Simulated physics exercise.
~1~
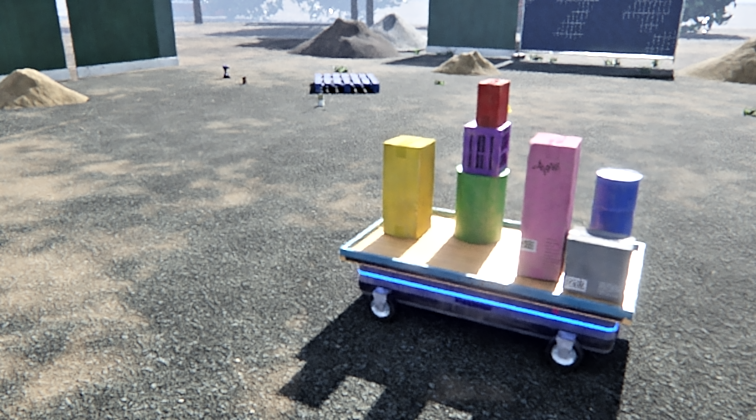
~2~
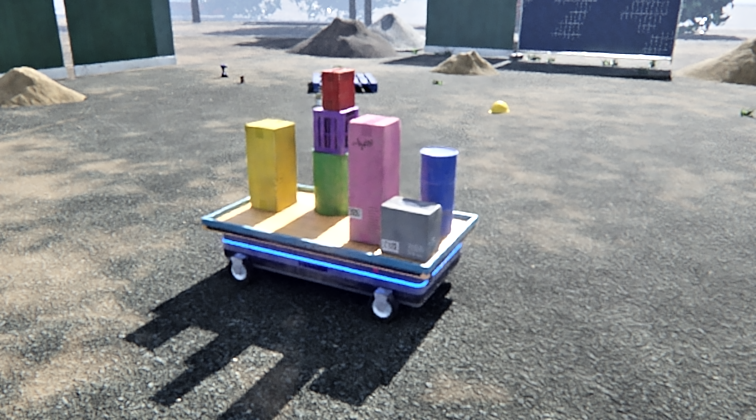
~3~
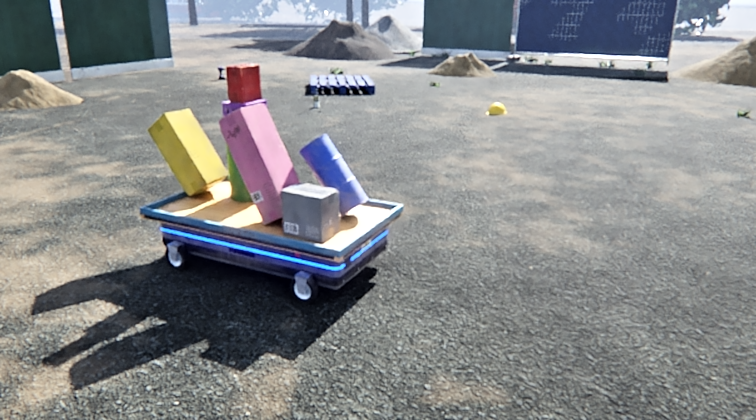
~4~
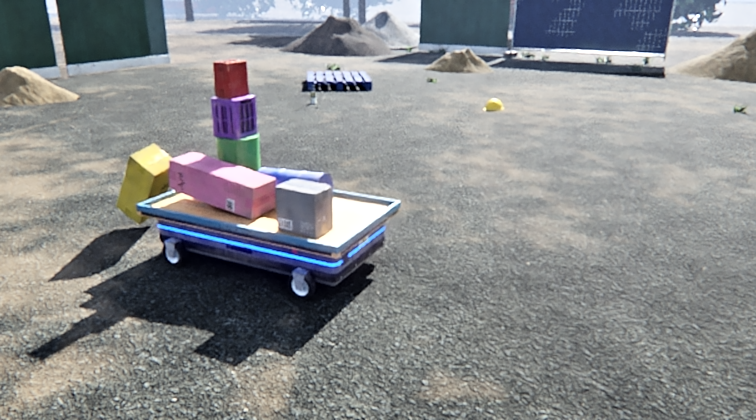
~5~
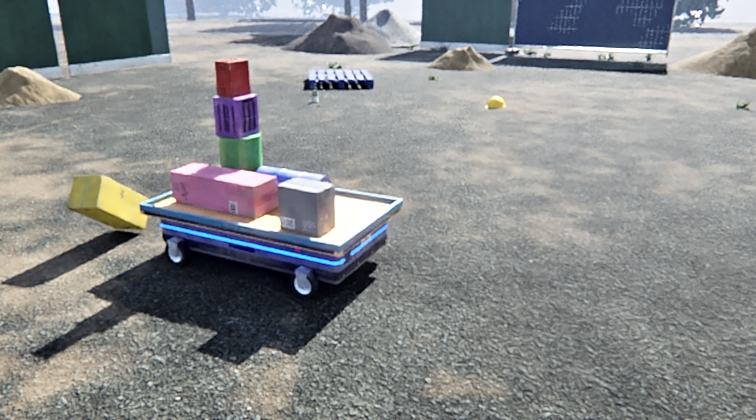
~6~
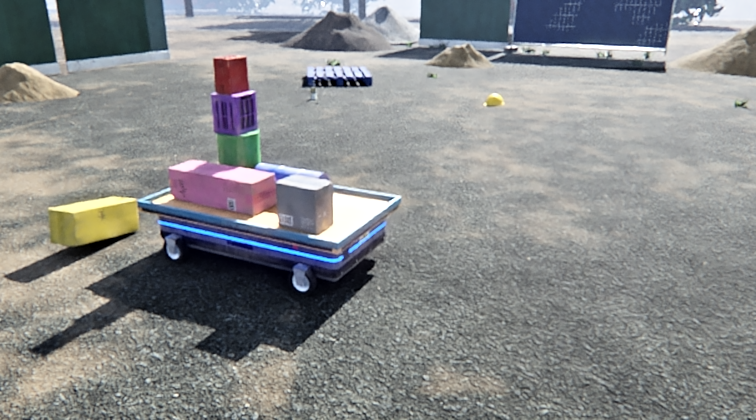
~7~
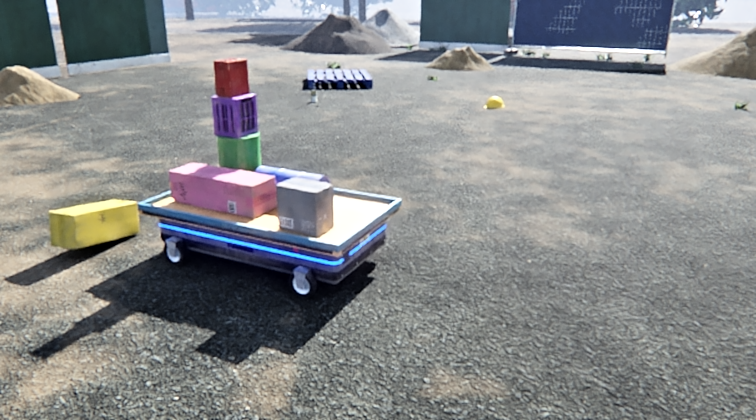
In the video, a cart carrying colorful boxes and cylinders rolls left across a gravel yard and stops as the tall yellow and pink boxes and blue canister topple. The yellow box lands on the ground, while the red, purple and green stack and grey parcel stay upright.
